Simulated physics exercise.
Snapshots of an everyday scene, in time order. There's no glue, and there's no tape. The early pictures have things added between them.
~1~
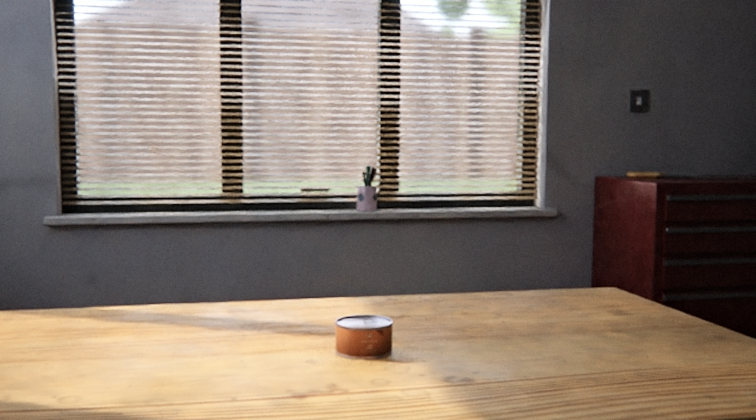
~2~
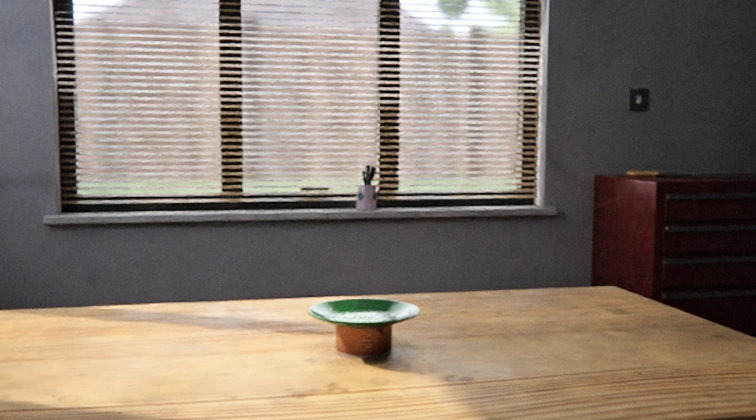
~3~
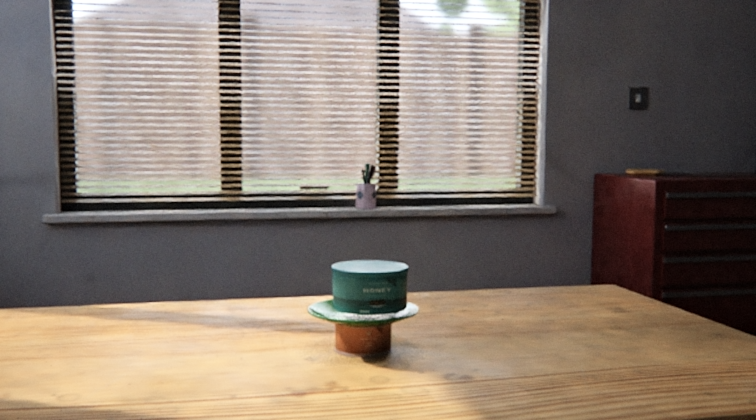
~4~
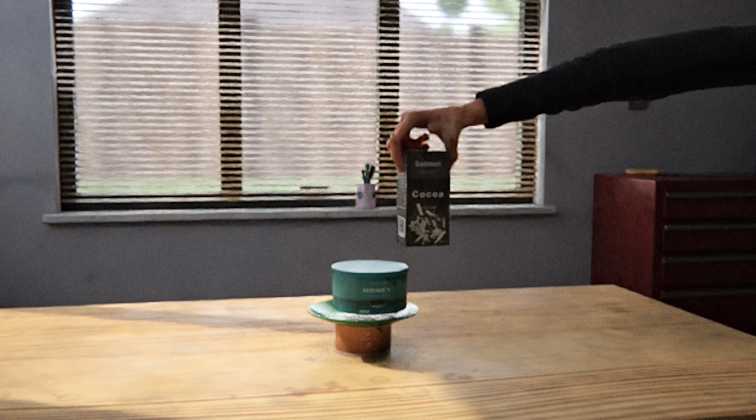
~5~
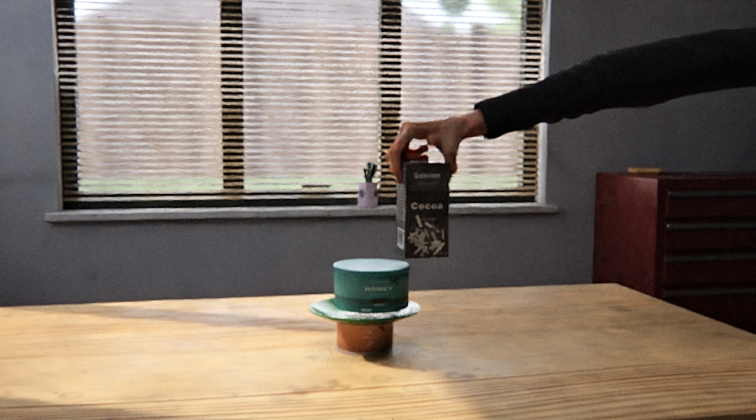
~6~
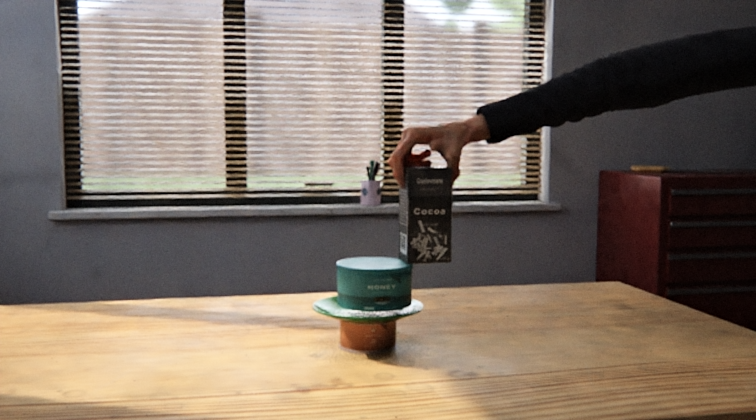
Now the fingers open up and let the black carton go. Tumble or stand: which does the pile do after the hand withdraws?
Not firm.
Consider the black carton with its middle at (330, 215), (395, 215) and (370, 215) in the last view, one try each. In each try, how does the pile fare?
Lab note - case 1: Collapse; case 2: No collapse; case 3: No collapse.
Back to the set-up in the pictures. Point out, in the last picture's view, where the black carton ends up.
Roughly at pixel (483, 317).
Then, 0.30 s on from there, black carton turned 37° from how it was put near (450, 232).
Then, 0.40 s on from there, black carton now fallen.
Then, 0.60 s on from there, things are still on the move.
In the end, fallen, black carton; the other 3 unmoved. At the end, from the last picture's camera, black carton near (483, 317). The pile comes apart.
